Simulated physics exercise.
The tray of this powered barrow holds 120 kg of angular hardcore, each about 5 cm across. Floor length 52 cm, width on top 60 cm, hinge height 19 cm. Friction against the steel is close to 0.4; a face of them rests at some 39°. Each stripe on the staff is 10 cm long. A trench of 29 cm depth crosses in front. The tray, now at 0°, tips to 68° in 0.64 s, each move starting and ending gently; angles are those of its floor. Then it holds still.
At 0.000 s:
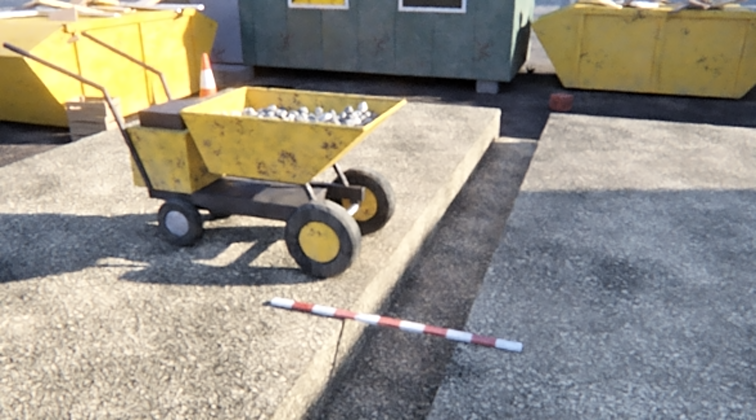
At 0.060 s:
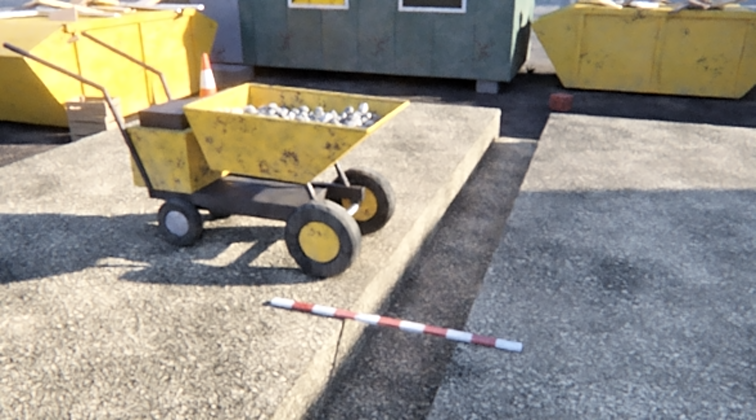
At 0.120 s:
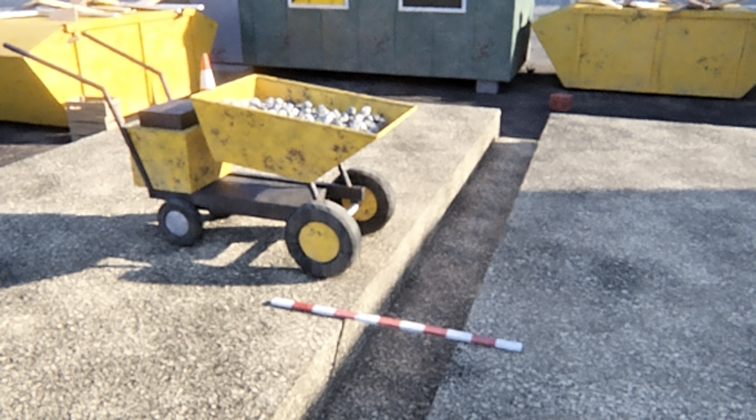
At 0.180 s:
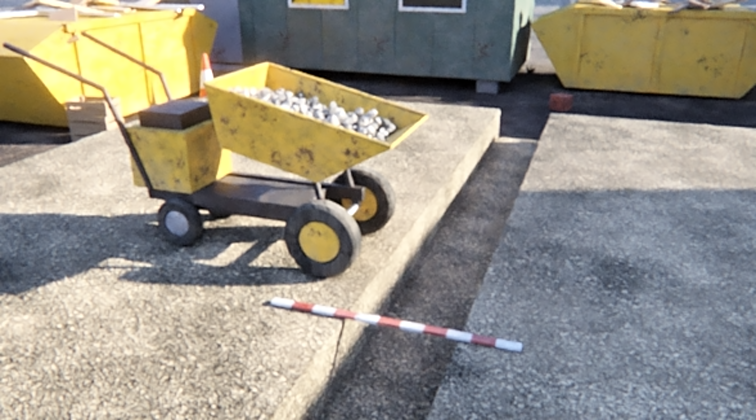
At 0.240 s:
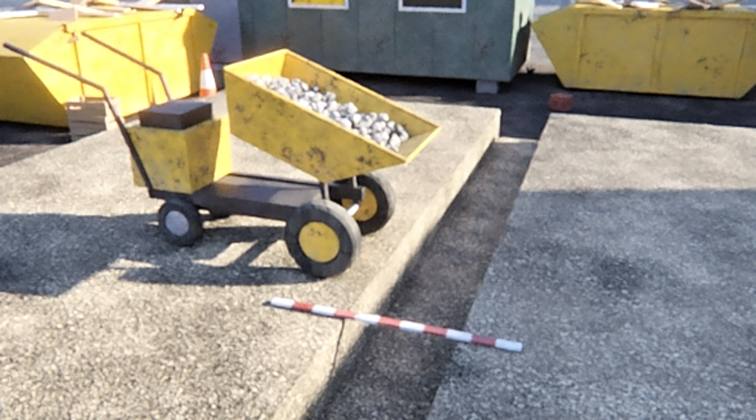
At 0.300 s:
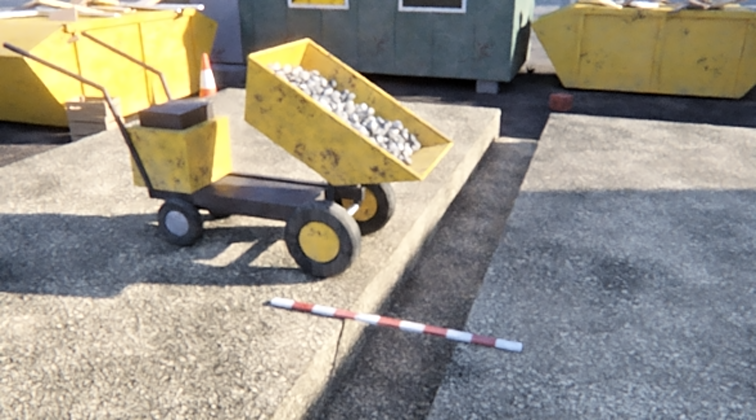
In this clip, a yellow wheeled barrow loaded with grey stones stands on a concrete slab beside a trench, and its tray tilts steadily toward the right, the rear end rising while the barrow's wheels stay still.
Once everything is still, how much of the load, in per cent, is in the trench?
Roughly 33 per cent ends in the trench.
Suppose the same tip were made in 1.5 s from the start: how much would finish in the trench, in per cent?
It would be near 55 per cent.
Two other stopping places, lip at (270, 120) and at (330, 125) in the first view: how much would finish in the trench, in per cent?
About 100 and 75 per cent.
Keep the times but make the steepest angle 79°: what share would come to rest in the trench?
In that case some 40 per cent.
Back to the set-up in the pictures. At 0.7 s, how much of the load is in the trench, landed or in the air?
About 5 per cent by then.
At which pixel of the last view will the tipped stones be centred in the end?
Near (516, 276).
After 0.5 s the floor is at 57°; 100 % in the tray; the foremost stones are at (435, 209).
After 0.7 s the floor is at 68°; 79 % in the tray, 7 % in the trench, 14 % past the trench; the foremost stones are at (519, 284).
After 1.1 s the floor is at 68°; 17 % in the tray, 15 % in the trench, 68 % past the trench; the foremost stones are at (681, 293).
After 3.0 s the floor is at 68°; 0 % in the tray, 33 % in the trench, 67 % past the trench; the foremost stones are past the picture's edge.
